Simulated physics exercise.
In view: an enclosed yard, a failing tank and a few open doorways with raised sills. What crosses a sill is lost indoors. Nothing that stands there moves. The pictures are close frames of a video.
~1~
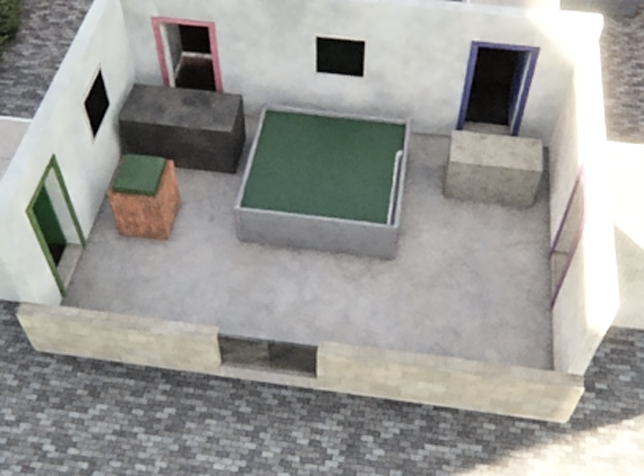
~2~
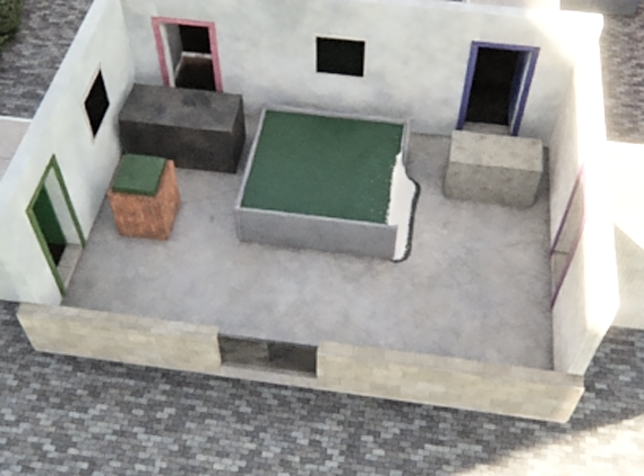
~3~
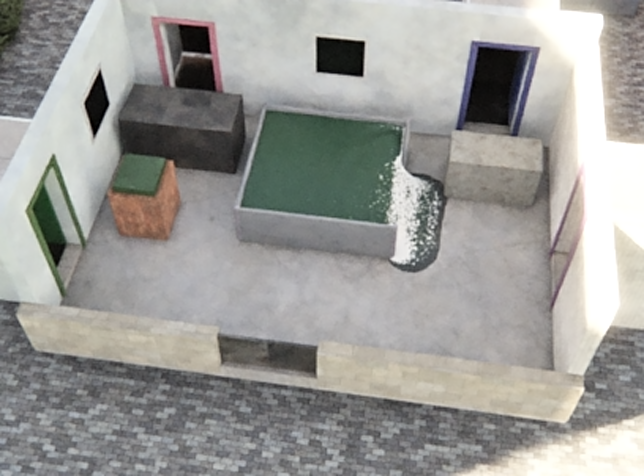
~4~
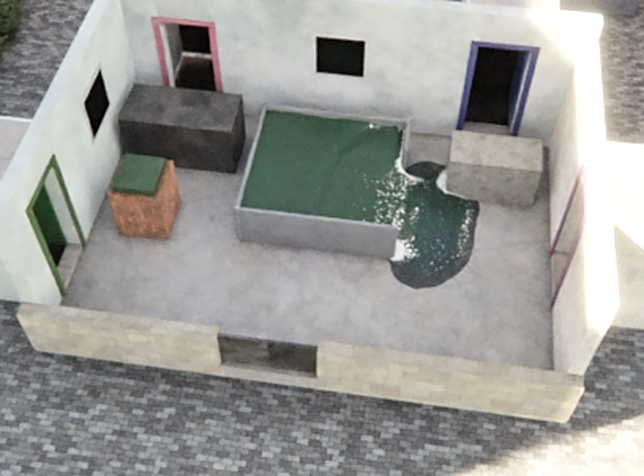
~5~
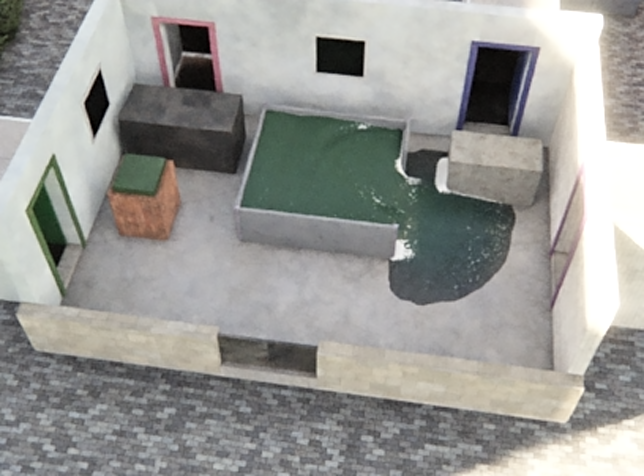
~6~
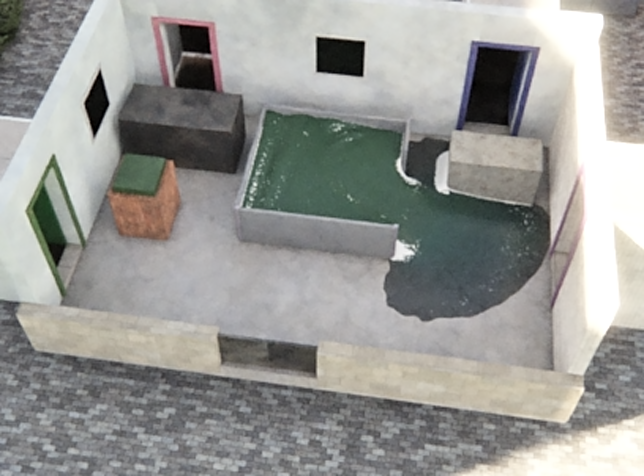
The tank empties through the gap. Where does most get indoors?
The purple doorway takes the most.
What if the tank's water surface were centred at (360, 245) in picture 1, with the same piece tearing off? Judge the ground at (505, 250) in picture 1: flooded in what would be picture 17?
At that place: Under water.
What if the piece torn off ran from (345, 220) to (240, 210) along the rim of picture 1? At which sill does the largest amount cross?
That is the green-painted one.
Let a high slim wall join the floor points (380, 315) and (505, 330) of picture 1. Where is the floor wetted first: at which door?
That is the purple door.
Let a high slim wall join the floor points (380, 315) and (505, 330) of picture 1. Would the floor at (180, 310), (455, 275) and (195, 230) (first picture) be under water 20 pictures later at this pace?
As listed: Clear, wet, dry.
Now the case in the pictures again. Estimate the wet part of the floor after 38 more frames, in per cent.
Close to 95 %.
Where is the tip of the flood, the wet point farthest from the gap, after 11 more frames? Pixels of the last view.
Near (548, 396).
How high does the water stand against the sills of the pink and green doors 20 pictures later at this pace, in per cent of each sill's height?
Roughly 20 per cent, then 0 per cent.
A moment on, water covers 30 % of the floor; blue door wet at the sill, nothing in, green door not reached, pink door not reached, purple door some in.
Next, water covers 40 % of the floor; blue door wet at the sill, nothing in, green door not reached, pink door not reached, purple door a lot in.
Then, water covers 60 % of the floor; blue door wet at the sill, nothing in, green door not reached, pink door not reached, purple door a lot in.
Later, water covers 95 % of the floor; blue door wet at the sill, nothing in, green door a trickle in, pink door wet at the sill, nothing in, purple door a lot in.
In the end, water covers 100 % of the floor; blue door wet at the sill, nothing in, green door a lot in, pink door a lot in, purple door a lot in; the purple door has let in the most.
